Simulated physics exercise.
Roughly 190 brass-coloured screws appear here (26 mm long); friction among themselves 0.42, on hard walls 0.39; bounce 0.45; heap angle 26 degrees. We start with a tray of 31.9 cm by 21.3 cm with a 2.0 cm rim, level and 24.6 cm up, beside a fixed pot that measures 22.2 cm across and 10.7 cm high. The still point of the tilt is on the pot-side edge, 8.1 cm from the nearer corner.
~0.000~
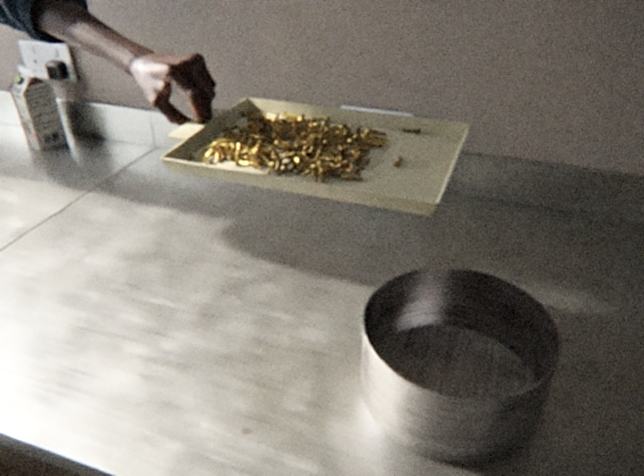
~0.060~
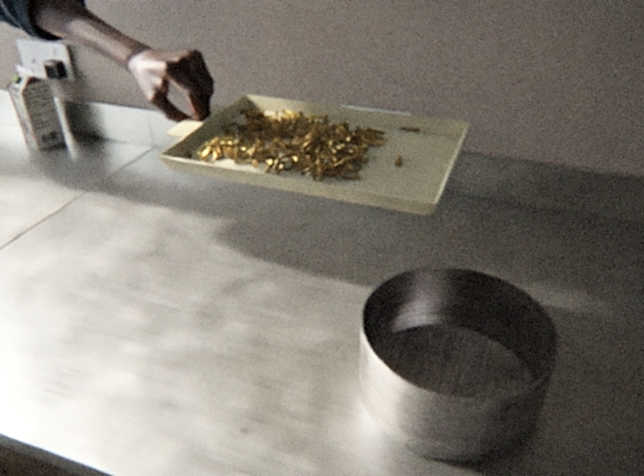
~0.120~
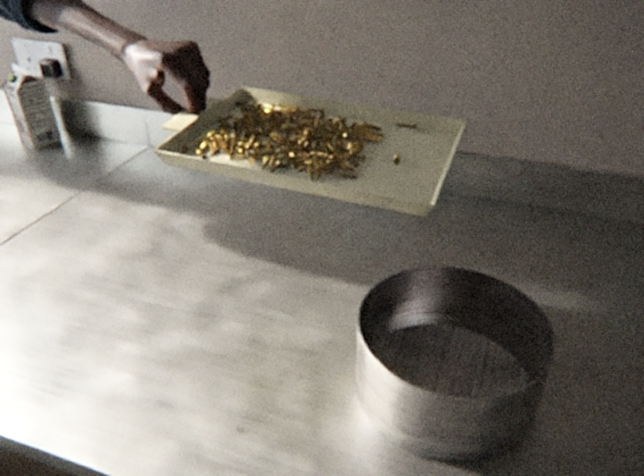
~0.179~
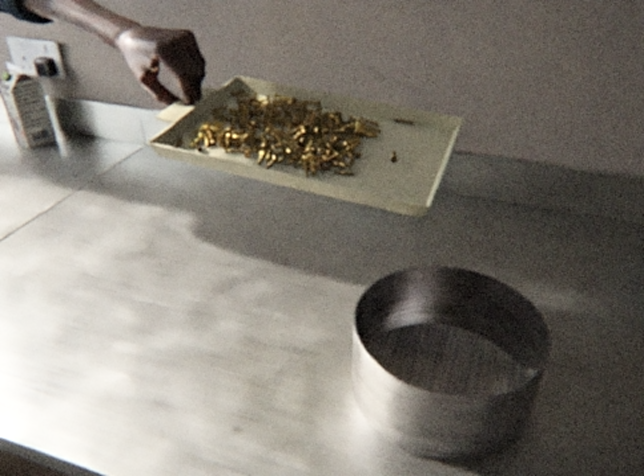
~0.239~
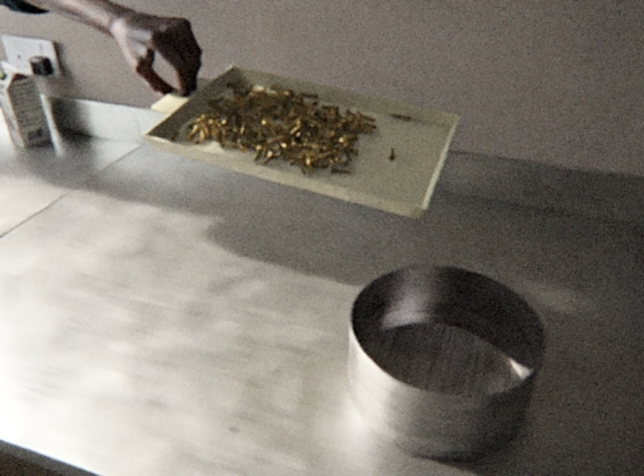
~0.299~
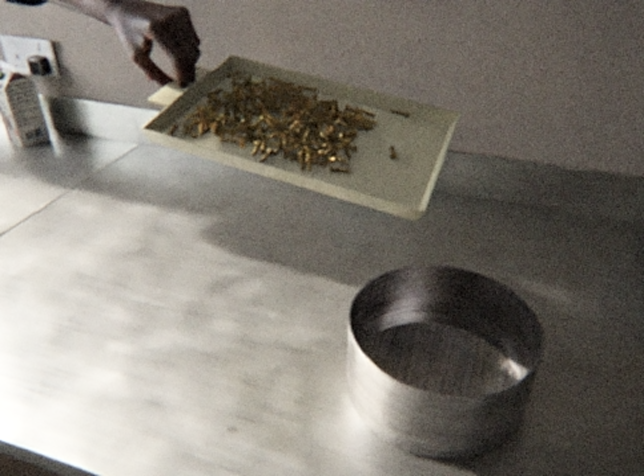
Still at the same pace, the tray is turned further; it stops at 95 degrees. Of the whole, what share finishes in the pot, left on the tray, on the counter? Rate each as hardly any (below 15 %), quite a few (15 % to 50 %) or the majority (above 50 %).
I would put it this way: Pot: The majority, tray: Hardly any, counter: Hardly any.
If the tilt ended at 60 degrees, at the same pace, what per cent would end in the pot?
80 %.
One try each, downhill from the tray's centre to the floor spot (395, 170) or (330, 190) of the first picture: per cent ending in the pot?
About 70 and 55 per cent.
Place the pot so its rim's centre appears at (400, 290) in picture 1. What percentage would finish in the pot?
About 100 per cent.
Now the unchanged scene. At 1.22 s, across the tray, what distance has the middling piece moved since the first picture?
About 18 cm.
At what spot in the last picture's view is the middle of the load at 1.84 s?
Around (410, 262).
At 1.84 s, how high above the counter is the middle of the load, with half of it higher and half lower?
About 18 cm.
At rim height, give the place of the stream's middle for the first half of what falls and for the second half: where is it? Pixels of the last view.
I'd mark about (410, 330) for the first half and about (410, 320) for the second.
After 1.22 s, tilt 49 degrees; the tray holds 90 %, the pot 0 %.
After 1.84 s, tilt 76 degrees; the tray holds 45 %, the pot 35 %.
Then, at 2.50 s, tilt 95 degrees; the tray holds 0 %, the pot 100 %.
By 2.8 s all is still; pot 100 %, tray 0 %, counter 0 %.
